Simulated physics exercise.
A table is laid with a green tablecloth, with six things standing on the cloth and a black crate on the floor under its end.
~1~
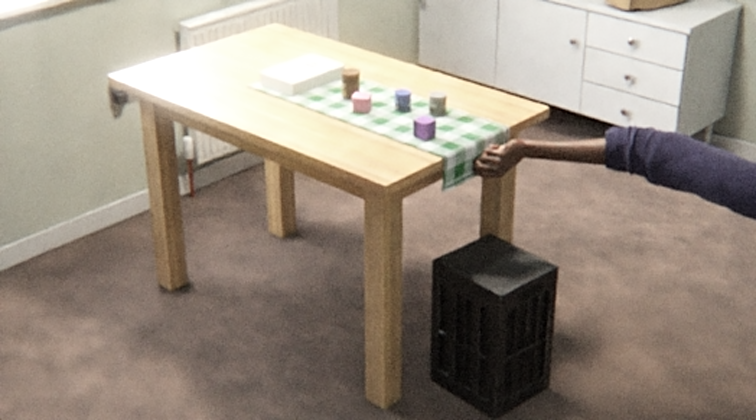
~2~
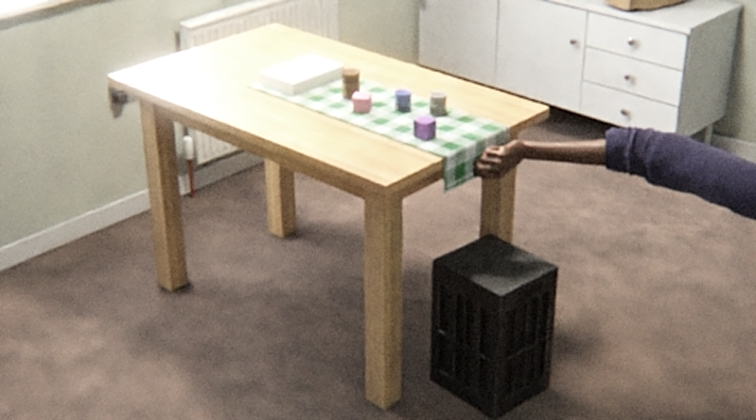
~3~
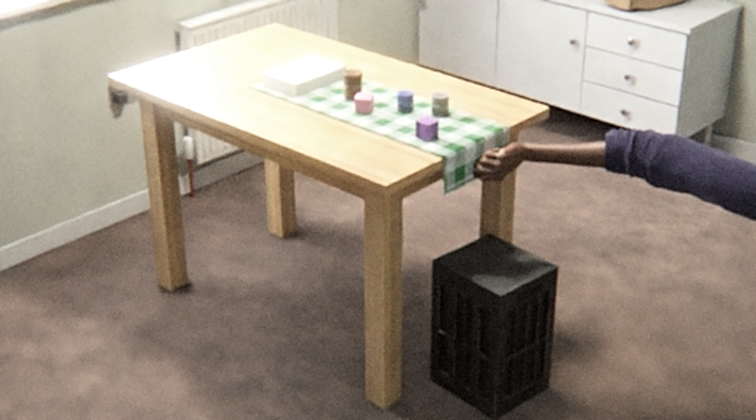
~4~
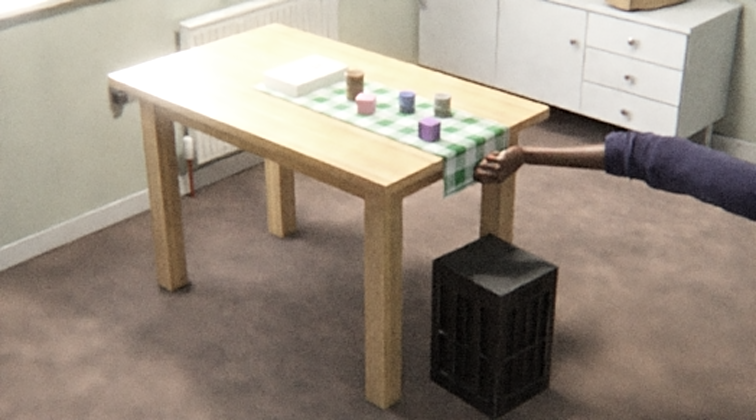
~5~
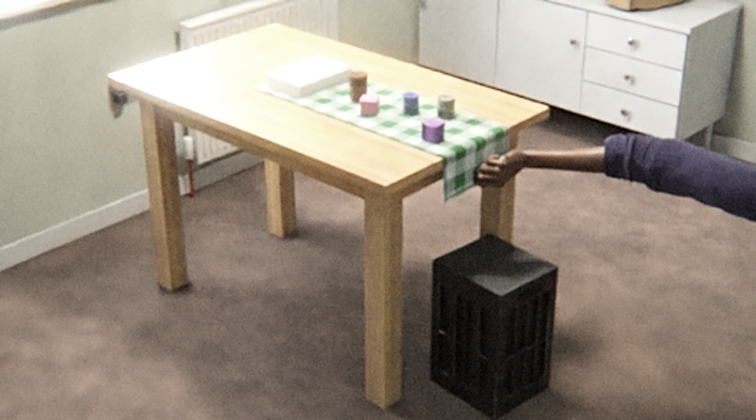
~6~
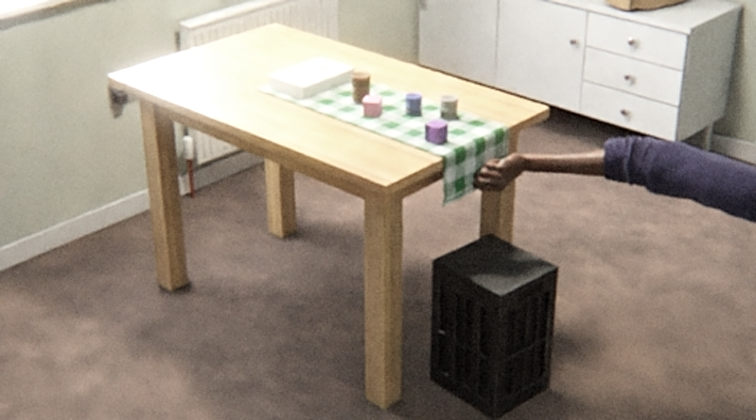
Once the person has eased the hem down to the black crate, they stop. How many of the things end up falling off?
The drop will claim two items.
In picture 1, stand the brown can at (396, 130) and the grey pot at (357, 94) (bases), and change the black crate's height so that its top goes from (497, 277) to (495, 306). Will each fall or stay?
As for the brown can, it leaves the top; as for the grey pot, it stays in place.
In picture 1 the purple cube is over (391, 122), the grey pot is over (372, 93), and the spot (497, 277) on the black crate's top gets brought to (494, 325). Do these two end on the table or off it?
Outcome for the purple cube: It is lost. Outcome for the grey pot: It stays.
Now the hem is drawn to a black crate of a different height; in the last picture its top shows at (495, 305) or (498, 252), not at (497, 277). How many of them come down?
Numbers: 3; 1.
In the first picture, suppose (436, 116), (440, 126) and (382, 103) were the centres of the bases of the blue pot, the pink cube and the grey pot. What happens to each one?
Blue pot gone, pink cube gone, grey pot stays.
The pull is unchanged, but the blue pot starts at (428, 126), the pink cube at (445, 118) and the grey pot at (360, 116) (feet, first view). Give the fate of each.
Start with the blue pot, which is lost; next the pink cube, which is lost; last the grey pot, which is kept.
Soon after, hem near (476, 227); purple cube gone.
Then, hem on the crate; purple cube and grey pot gone.
At rest, hem on the crate; purple cube and grey pot gone. The table loses two.
